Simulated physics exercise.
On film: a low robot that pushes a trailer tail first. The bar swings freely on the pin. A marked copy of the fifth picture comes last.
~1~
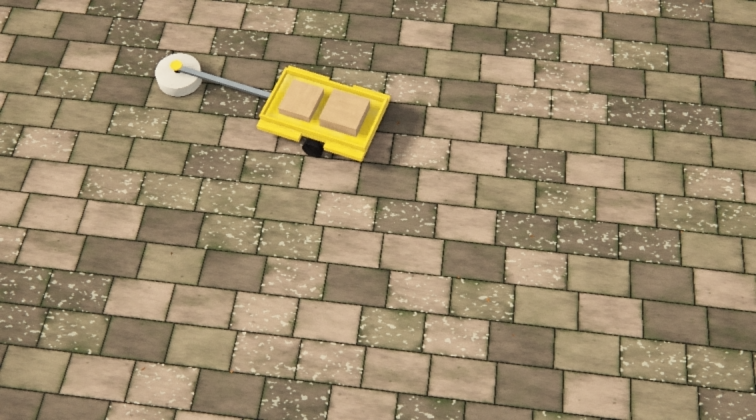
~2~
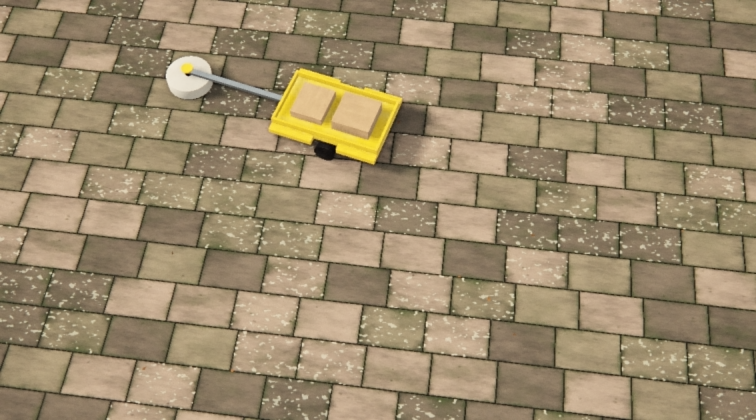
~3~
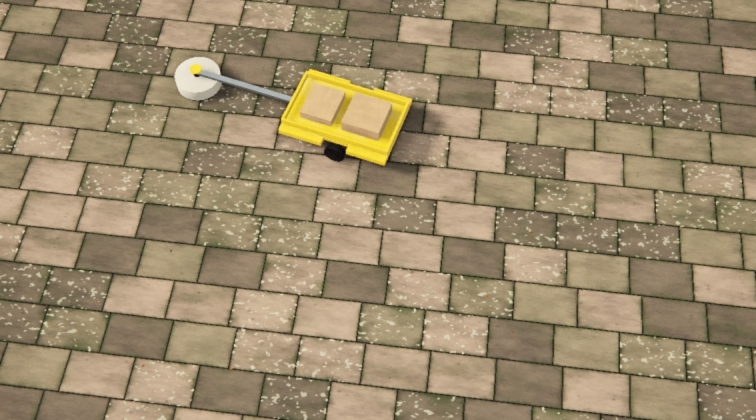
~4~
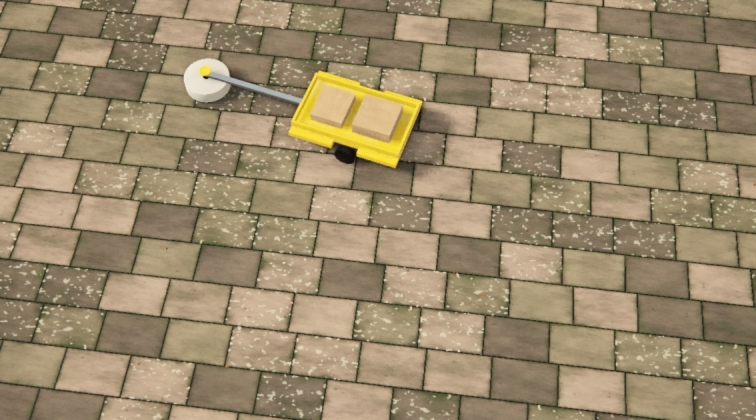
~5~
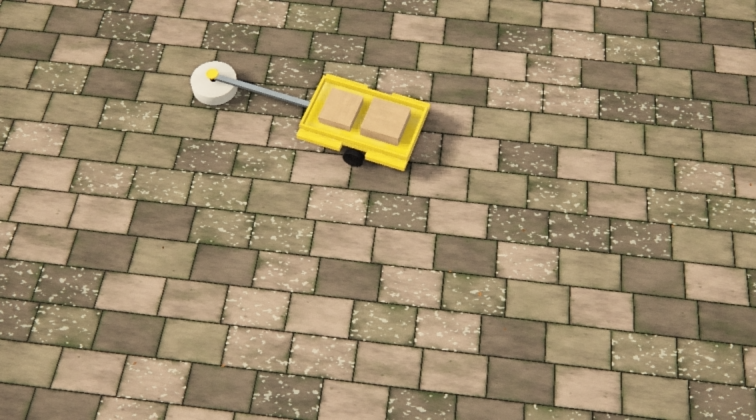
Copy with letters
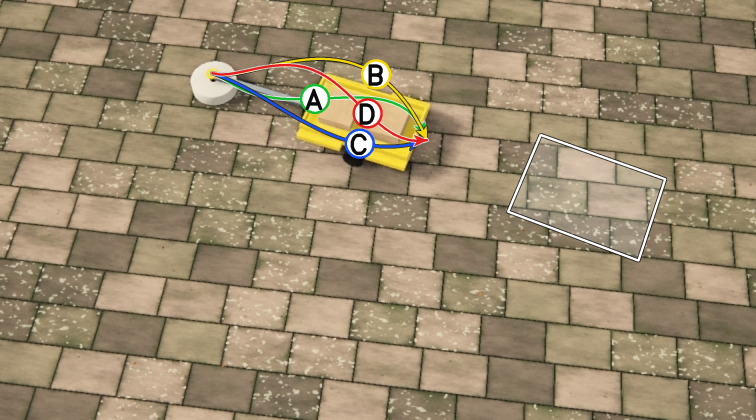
A yellow cart carrying two blocks moves slightly right as a round white robot follows behind.
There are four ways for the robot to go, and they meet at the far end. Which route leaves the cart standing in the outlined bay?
With A the cart stands in the bay.
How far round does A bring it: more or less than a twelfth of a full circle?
It turns less than that.
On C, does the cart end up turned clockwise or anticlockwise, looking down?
On that route, anticlockwise.
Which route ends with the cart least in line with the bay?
B is the worst.
On the marked copy, A from (212, 73) via (324, 99) to (425, 135); B from (212, 73) via (346, 62) to (427, 140); C from (212, 73) via (311, 126) to (422, 142); D from (212, 73) via (327, 77) to (427, 140); the bay at (588, 195).
Taking A. A third of the way, robot (290, 107), cart (448, 141).
Two thirds of the way, robot (376, 106), cart (526, 168).
When it is over, robot (426, 148), cart (591, 198); the cart stands in the bay.
As for the rest, B leaves the cart at (539, 264), out of the bay; C leaves the cart at (597, 151), out of the bay; D leaves the cart at (572, 233), out of the bay.
